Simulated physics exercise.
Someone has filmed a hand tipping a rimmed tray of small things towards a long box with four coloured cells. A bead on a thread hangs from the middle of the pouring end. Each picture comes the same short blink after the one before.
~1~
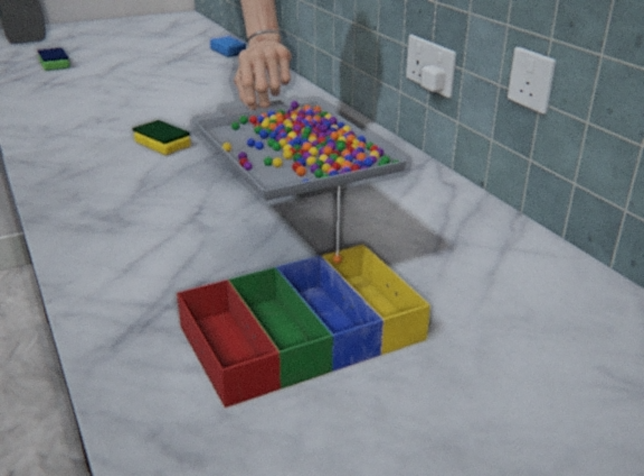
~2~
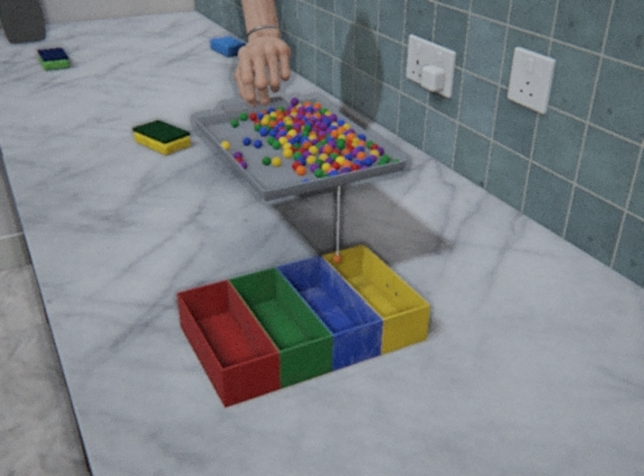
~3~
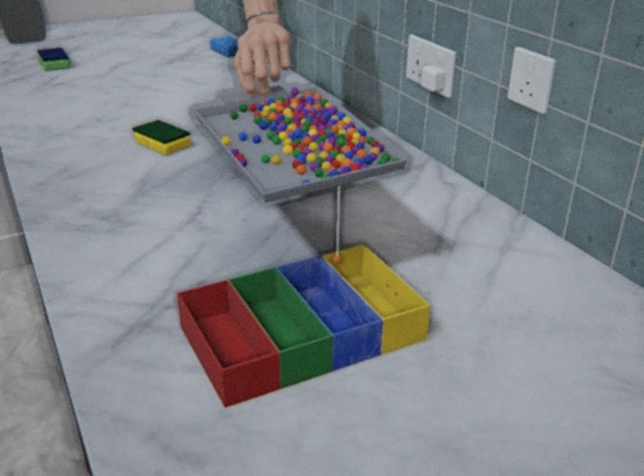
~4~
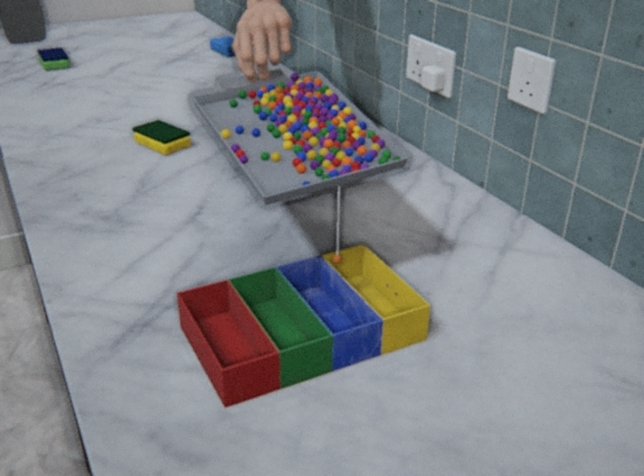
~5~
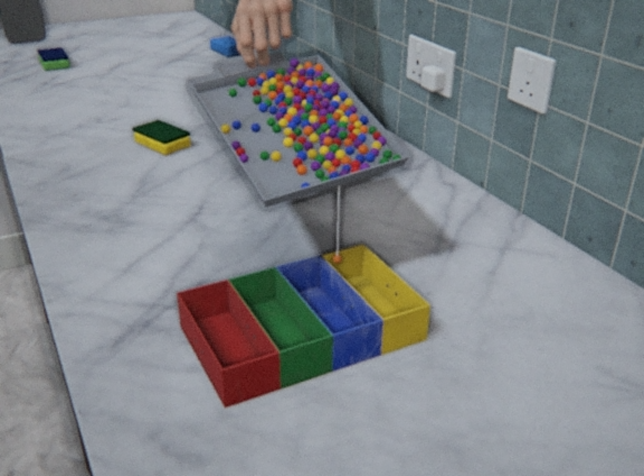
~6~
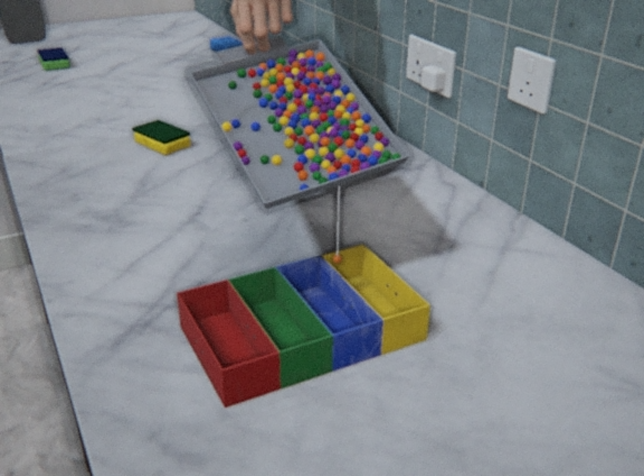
A hand raising the far side of a grey tray of colourful beads, tilting it above a red, green, blue and yellow box.
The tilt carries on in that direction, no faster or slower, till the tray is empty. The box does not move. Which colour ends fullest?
The green one ends fullest.
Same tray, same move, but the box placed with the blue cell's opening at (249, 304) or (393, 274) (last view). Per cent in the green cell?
First some 0, then 20 per cent.
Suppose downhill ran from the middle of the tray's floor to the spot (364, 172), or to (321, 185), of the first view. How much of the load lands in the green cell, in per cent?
The first gives 0 %, the second 30 %.
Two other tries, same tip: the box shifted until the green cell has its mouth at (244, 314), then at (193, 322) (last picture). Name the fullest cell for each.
At the first place blue, at the second yellow.
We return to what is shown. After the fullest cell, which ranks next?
It is the cell in blue.
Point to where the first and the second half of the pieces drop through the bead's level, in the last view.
First near (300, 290), later near (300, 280).
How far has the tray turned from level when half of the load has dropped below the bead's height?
At about 85°.
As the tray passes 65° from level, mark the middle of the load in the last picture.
Around (310, 176).
Soon after the last picture, tray tipped steeply; most on the tray; a small part in the green cell; a stray few in the blue cell; about a quarter falling or outside the box.
A little later, tray tipped past a quarter turn; a small part on the tray; about a third in the green cell; about a quarter in the blue cell; a small part in the yellow cell; a stray few in the red cell; about a quarter falling or outside the box.
Later still, tray tipped past a quarter turn; about half in the green cell; about a third in the blue cell; a small part in the yellow cell; a stray few in the red cell; a small part falling or outside the box.
At rest, tray tipped past a quarter turn; about half in the green cell; about a third in the blue cell; a small part in the yellow cell; a stray few in the red cell; a small part outside the box.
